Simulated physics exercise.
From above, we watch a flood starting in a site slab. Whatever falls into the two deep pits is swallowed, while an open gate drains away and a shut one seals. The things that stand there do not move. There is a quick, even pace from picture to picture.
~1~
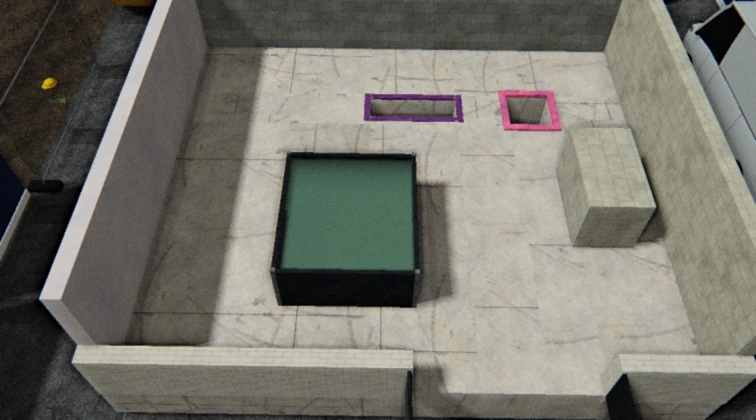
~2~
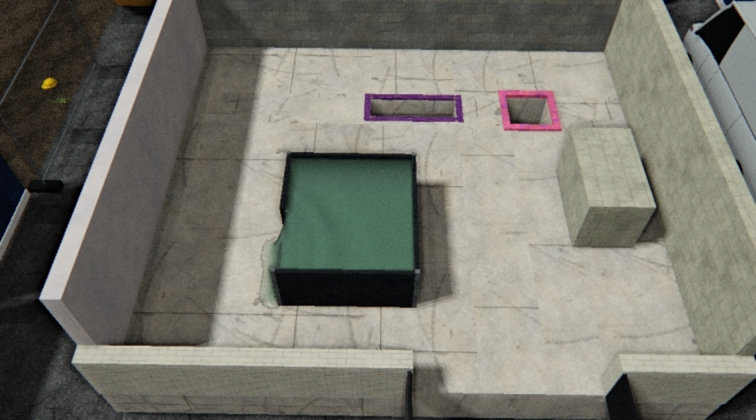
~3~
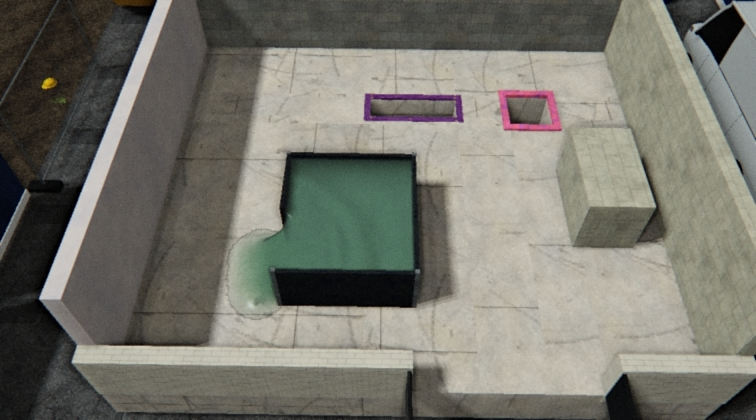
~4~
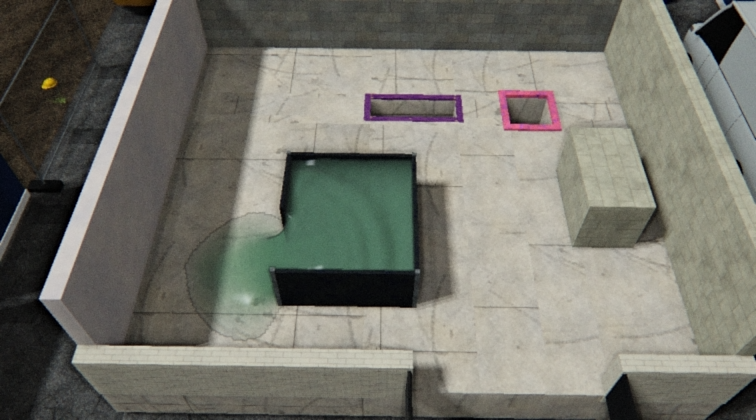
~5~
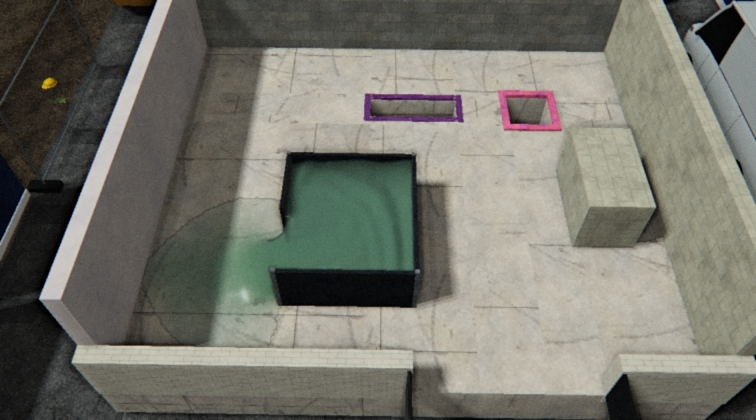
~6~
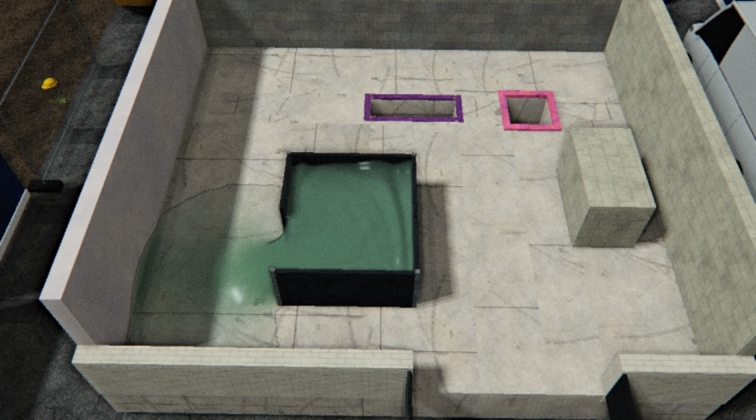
At first, still green water fills a dark-sided open tank on a pale walled slab, near a purple-edged slot, a pink-edged square opening and a block. Water then pours through a gap in the tank's left side, fanning out leftward across the floor until it reaches the left wall, while ripples cross the tank.
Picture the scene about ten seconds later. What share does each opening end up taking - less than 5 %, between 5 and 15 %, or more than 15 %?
In the end, the gate takes between 5 and 15 %, the purple pit takes between 5 and 15 %, the pink pit takes less than 5 %.
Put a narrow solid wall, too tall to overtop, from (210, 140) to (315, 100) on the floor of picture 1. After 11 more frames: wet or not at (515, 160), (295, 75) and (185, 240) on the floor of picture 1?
As the points were listed, they come out free from flooding, free from flooding, and finally taken by the flood.
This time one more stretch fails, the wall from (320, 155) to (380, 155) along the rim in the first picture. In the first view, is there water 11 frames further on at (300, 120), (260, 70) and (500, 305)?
Result, in sequence: Inundated; inundated; untouched by the flood.
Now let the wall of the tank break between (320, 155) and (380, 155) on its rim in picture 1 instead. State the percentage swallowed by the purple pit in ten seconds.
Share recorded - purple: 35 %.
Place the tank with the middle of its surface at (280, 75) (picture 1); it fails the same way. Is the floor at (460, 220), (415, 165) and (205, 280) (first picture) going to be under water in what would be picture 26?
In order: Unflooded, then unflooded, then inundated.
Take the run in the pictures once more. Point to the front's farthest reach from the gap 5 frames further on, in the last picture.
The front should reach about (182, 140).
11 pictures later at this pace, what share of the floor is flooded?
About 20 in a hundred.
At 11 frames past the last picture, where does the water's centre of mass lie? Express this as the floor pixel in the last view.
Around pixel (272, 257) of the last picture.
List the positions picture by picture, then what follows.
In the first frame, still water in the open tank at (349, 212).
In the second frame, water pours out at (284, 259) and has run to (276, 306).
In the third frame, the front is at (241, 244), out from the gap at (284, 262).
In the fourth frame, water pours out at (284, 263) and has run to (197, 256).
In the fifth frame, water pours out at (284, 263) and has run to (152, 262).
In the sixth frame, the front is at (129, 330), out from the gap at (284, 262).
A moment on, water covers 15 % of the floor; the gate 0 %, the purple pit 0 %, the pink pit 0 %.
Next, water covers 20 % of the floor; the gate 0 %, the purple pit 0 %, the pink pit 0 %.
Then, water covers 45 % of the floor; the gate 0 %, the purple pit 0 %, the pink pit 0 %.
Later, water covers 70 % of the floor; the gate 2 %, the purple pit 1 %, the pink pit 0 %.
In the end, water covers 95 % of the floor; the gate 7 %, the purple pit 8 %, the pink pit 1 %.
